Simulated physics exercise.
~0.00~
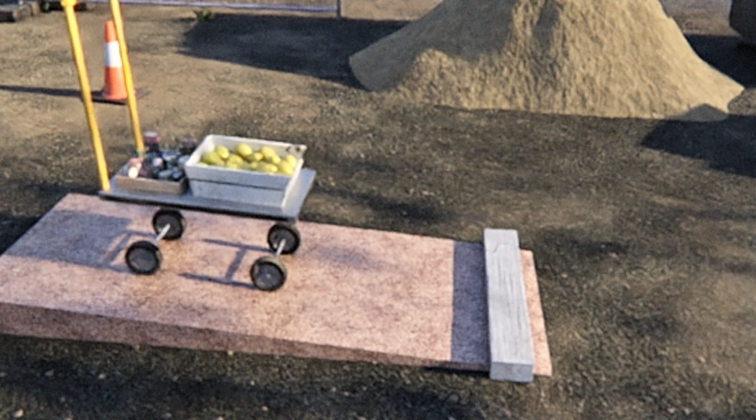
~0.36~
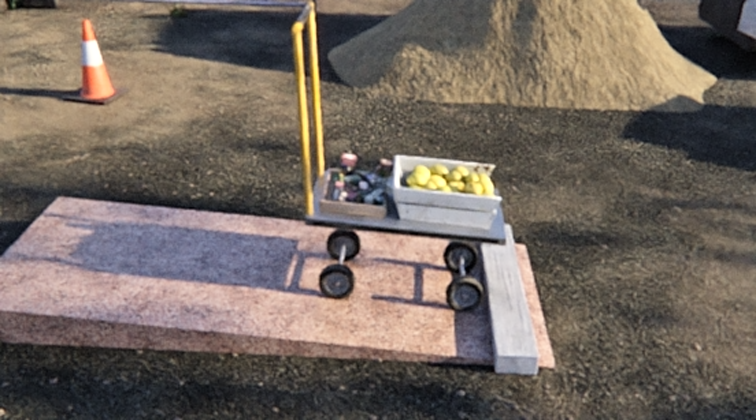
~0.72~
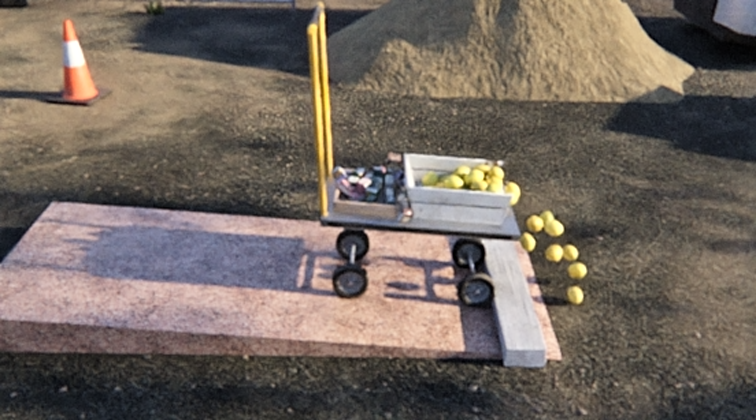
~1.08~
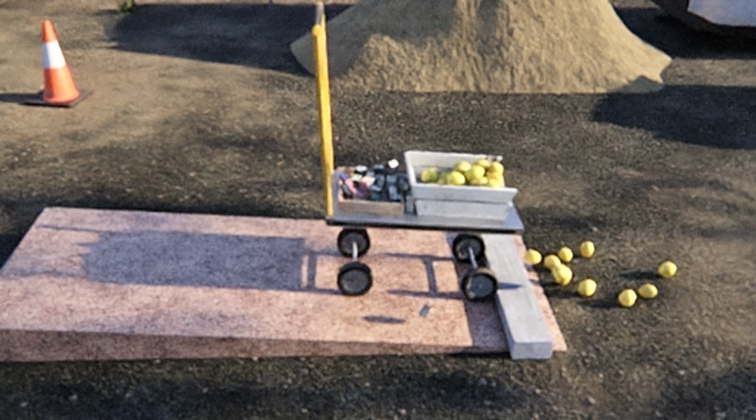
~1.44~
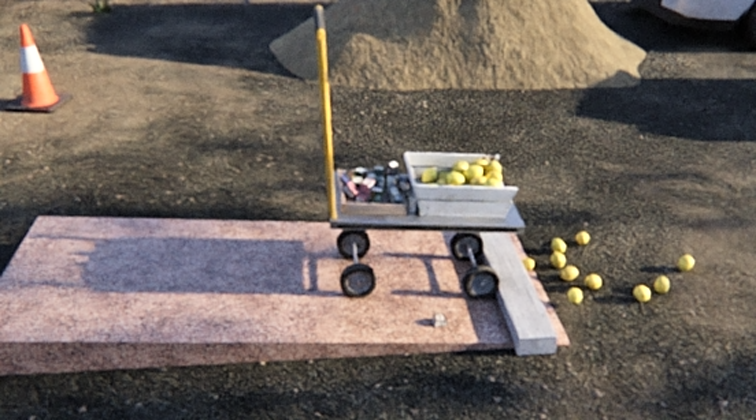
A trolley rolls right down a ramp and stops at the kerb, spilling yellow balls.
